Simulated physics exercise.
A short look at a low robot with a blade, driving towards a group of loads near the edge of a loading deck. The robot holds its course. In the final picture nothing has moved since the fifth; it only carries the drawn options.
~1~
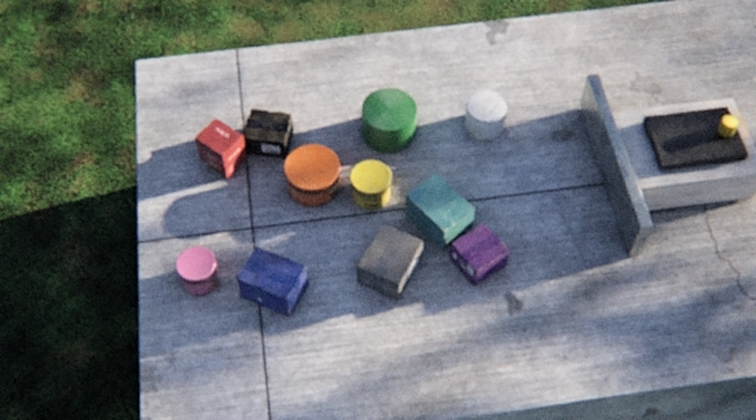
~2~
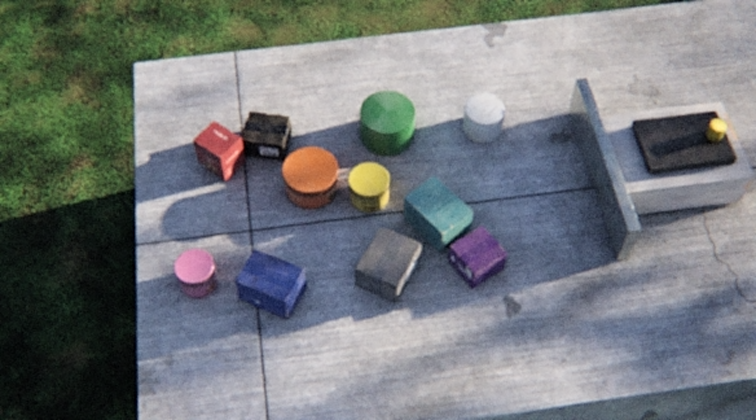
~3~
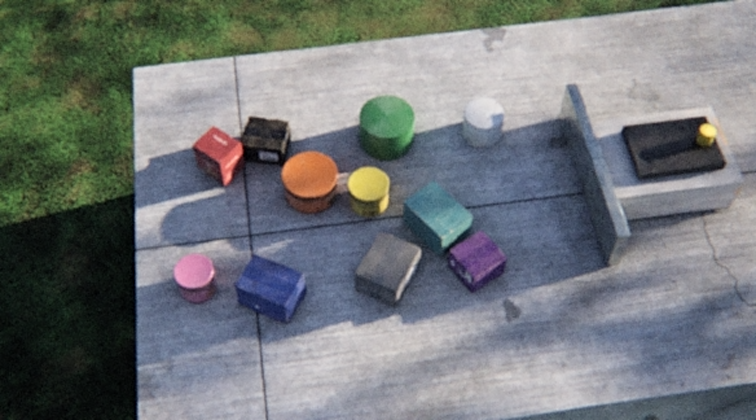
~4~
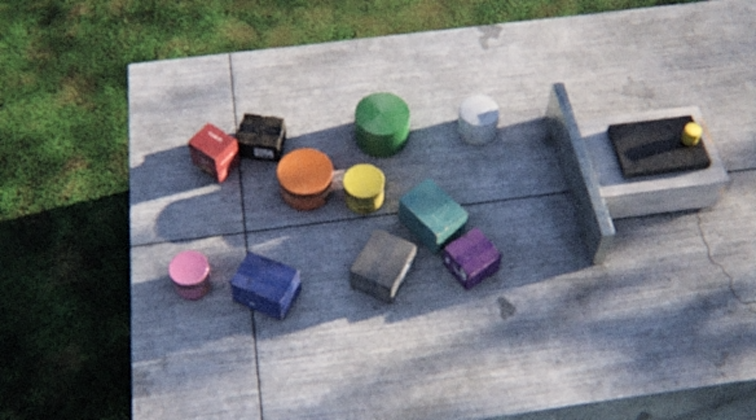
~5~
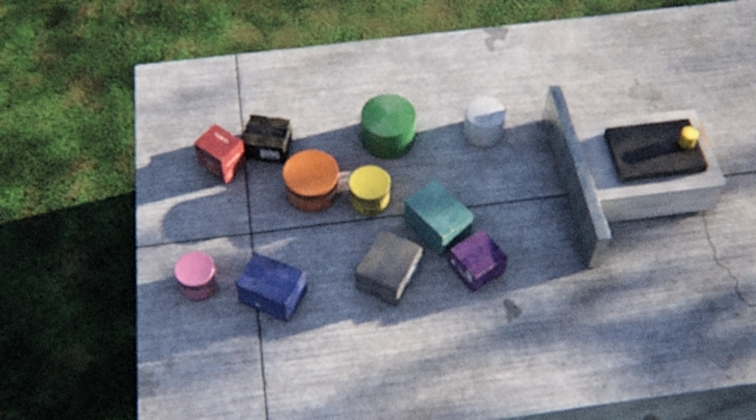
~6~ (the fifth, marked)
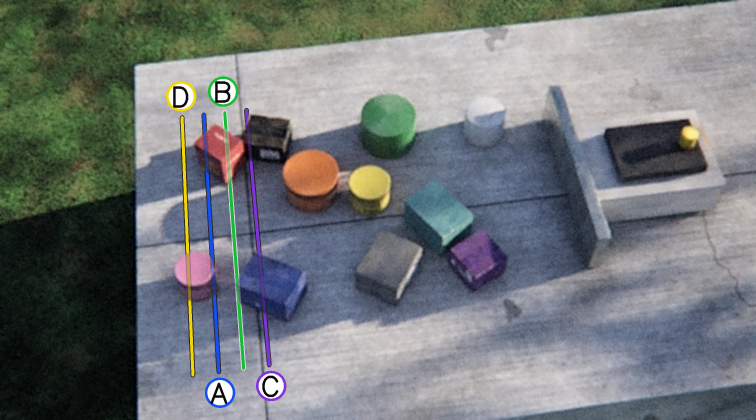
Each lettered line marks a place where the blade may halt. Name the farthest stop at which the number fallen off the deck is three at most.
It should halt at A.
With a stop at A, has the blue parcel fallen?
Yes.
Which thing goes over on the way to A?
The blue parcel.
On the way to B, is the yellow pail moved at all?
Yes.
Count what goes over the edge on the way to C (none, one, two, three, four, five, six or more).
By then, none.
On the marked copy, A at (211, 232); B at (233, 229); C at (257, 227); D at (187, 235).
Taking A. A third of the way, robot (521, 164); green canister (359, 128); white canister (407, 132).
Two thirds of the way, robot (390, 180); pink pail (163, 273); blue parcel (199, 304).
When it is over, robot (284, 193); blue parcel over the edge; orange pail (142, 197); one fallen.
As for the rest, B is within the limit but short; C is within the limit but short; D drops four.
